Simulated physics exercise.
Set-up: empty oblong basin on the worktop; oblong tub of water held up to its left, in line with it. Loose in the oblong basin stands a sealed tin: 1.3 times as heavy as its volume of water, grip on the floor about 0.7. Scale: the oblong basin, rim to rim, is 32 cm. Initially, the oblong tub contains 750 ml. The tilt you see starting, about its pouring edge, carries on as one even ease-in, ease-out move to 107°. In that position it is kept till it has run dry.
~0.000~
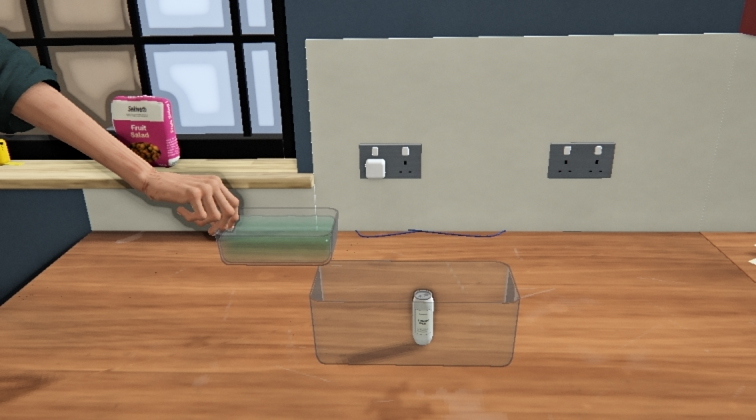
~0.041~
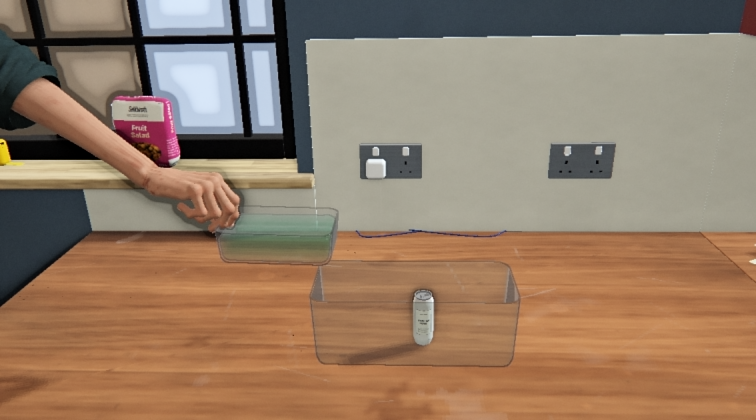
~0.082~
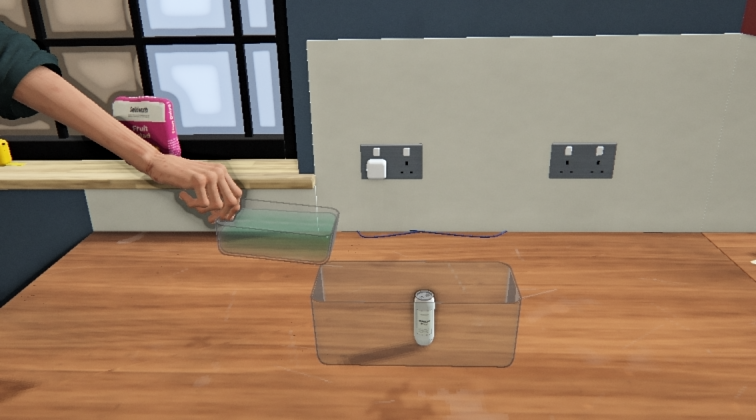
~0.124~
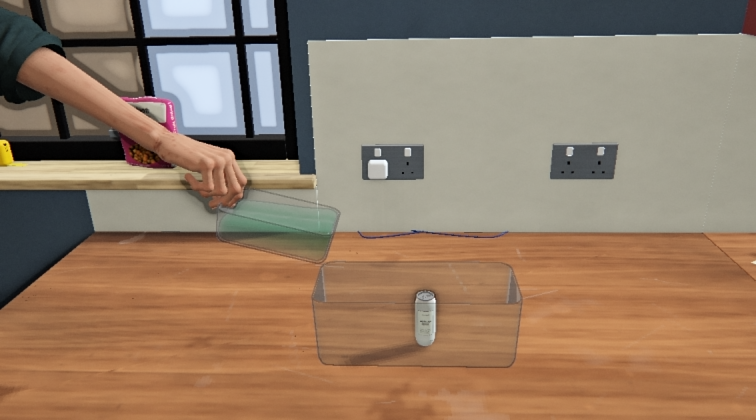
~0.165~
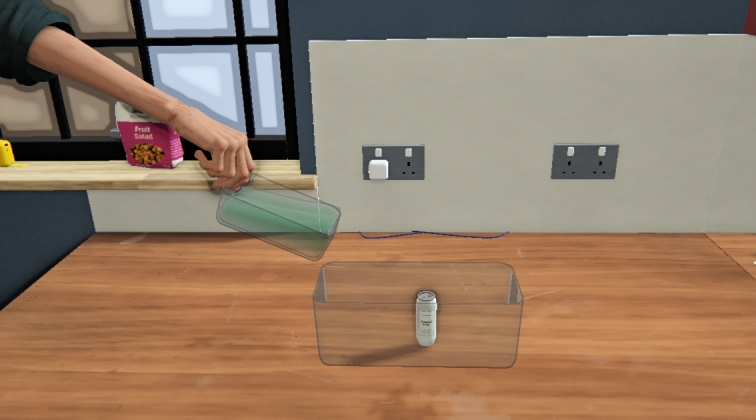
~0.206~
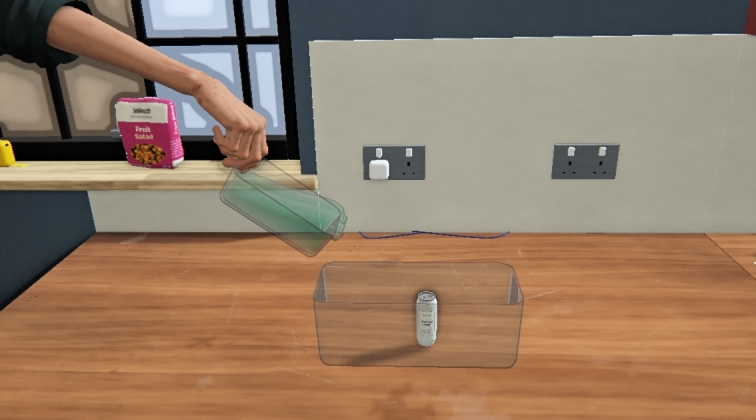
The clip shows a hand holding a clear oblong tub of greenish water above and left of a clear basin, with a small tin visible, and tilting it steadily rightward until a little water passes over its right edge.
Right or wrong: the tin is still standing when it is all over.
Wrong, it has gone over.
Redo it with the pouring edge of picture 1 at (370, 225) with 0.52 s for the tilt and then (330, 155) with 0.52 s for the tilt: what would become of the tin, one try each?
Run one: It does not tip. Run two: It does not tip.
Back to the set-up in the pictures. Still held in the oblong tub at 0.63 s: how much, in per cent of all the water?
Roughly 1 per cent.
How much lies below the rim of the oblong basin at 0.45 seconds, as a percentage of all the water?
About 18 per cent.
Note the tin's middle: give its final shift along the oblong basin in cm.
Roughly 6.5 cm.
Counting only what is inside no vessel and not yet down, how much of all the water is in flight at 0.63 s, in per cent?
Something like 8 per cent of the total.
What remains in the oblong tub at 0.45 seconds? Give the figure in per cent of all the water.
Some 16 per cent.
By 0.45 s the tilt is 102° and 17 per cent is still to pour; the tin stands where it began.
By 0.63 s the tilt is 107° and 1 per cent is still to pour; the tin leans 52°.
By 0.82 s the tilt is 107° and 0 per cent is still to pour; the tin lies on its side.
By 1.02 s the tilt is 107° and 0 per cent is still to pour; the tin lies on its side.
At rest the tin lies on its side.
